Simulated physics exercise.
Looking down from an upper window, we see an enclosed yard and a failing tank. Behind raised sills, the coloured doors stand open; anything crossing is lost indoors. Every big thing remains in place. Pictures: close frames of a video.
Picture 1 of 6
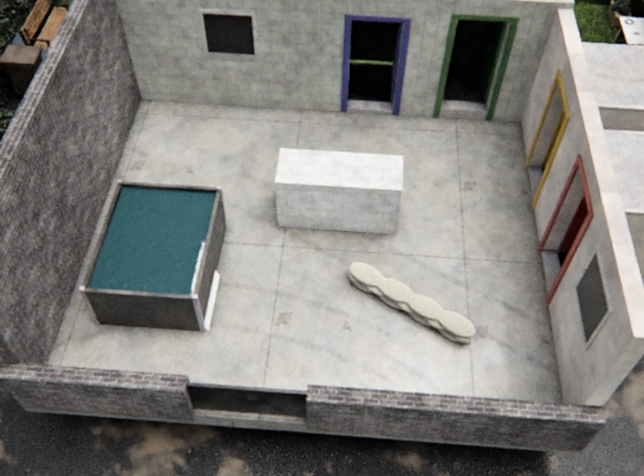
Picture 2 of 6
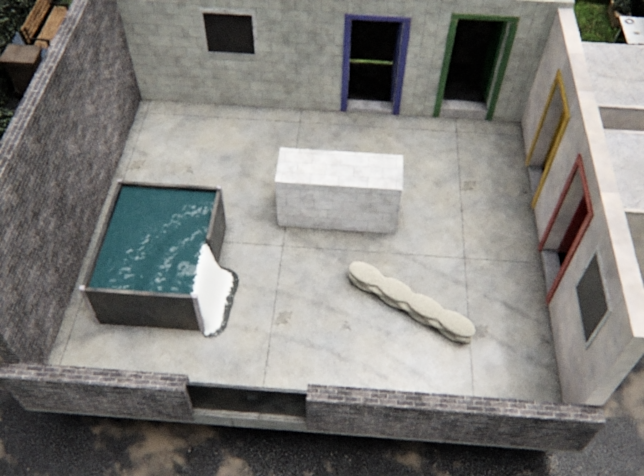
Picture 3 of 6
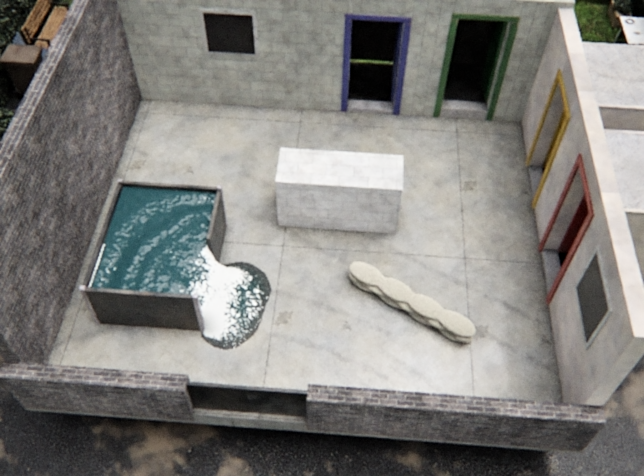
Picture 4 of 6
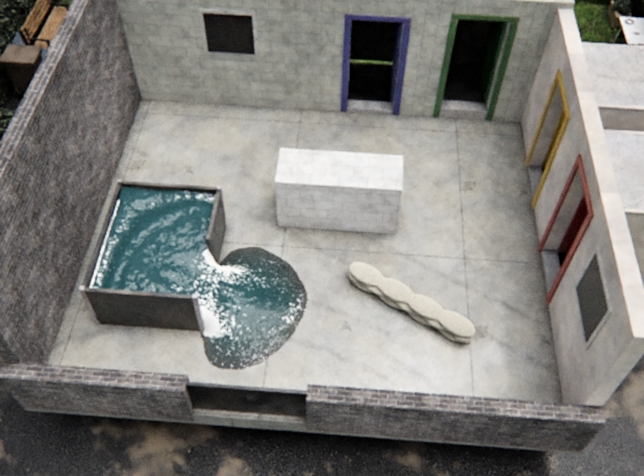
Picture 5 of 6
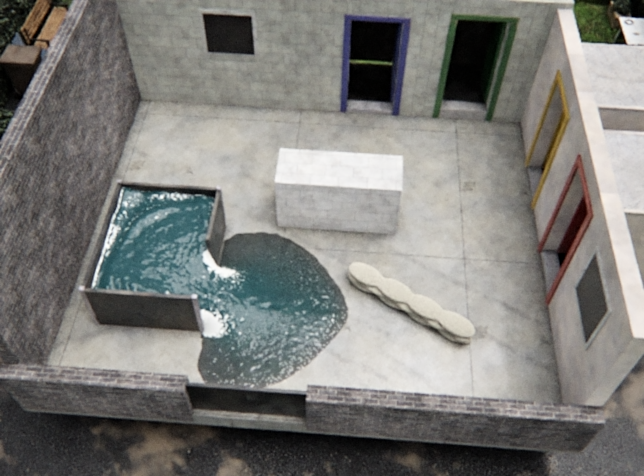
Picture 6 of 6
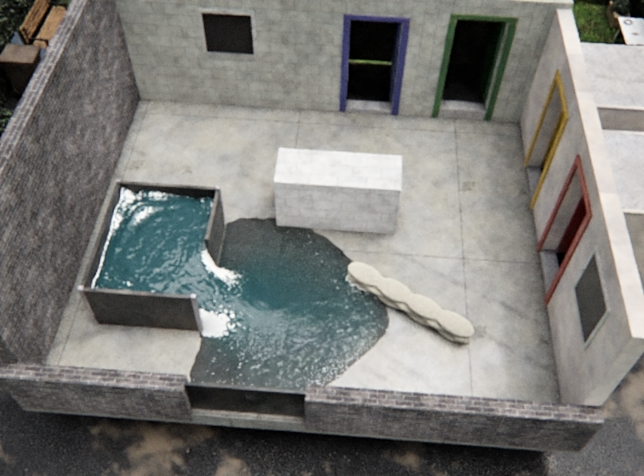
Water pours from a gap in the tank and spreads rightward across the pale floor.
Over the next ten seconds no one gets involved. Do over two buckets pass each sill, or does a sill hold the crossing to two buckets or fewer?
As I see it, the red door will not top two buckets; the blue door will not top two buckets; the green door will not top two buckets; the yellow door will top two buckets.
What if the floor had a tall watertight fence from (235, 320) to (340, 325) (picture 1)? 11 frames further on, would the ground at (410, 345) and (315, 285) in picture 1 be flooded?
Soaked, soaked.
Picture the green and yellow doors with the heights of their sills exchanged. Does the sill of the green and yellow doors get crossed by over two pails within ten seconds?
The green door exceeds the limit; the yellow door falls short.
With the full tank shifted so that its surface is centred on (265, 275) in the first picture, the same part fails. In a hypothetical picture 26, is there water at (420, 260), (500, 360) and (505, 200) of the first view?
Hit, hit, hit.
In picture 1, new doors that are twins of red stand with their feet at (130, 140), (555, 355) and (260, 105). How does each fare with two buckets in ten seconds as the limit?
In order: Falls short, exceeds it, falls short.
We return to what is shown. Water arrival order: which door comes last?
My answer: The one in blue.
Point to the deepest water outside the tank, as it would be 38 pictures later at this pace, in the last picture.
I'd mark about pixel (489, 122).
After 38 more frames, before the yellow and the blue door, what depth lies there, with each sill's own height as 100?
Some 130 percent, then some 100 percent.
A moment on, water covers 25 % of the floor; the red door not reached, the blue door not reached, the green door not reached, the yellow door not reached.
Next, water covers 35 % of the floor; the red door not reached, the blue door not reached, the green door not reached, the yellow door not reached.
Then, water covers 45 % of the floor; the red door under two buckets in, the blue door not reached, the green door not reached, the yellow door under two buckets in.
Later, water covers 65 % of the floor; the red door under two buckets in, the blue door wet at the sill, nothing in, the green door under two buckets in, the yellow door over two buckets in.
In the end, water covers 95 % of the floor; the red door under two buckets in, the blue door wet at the sill, nothing in, the green door under two buckets in, the yellow door over two buckets in.
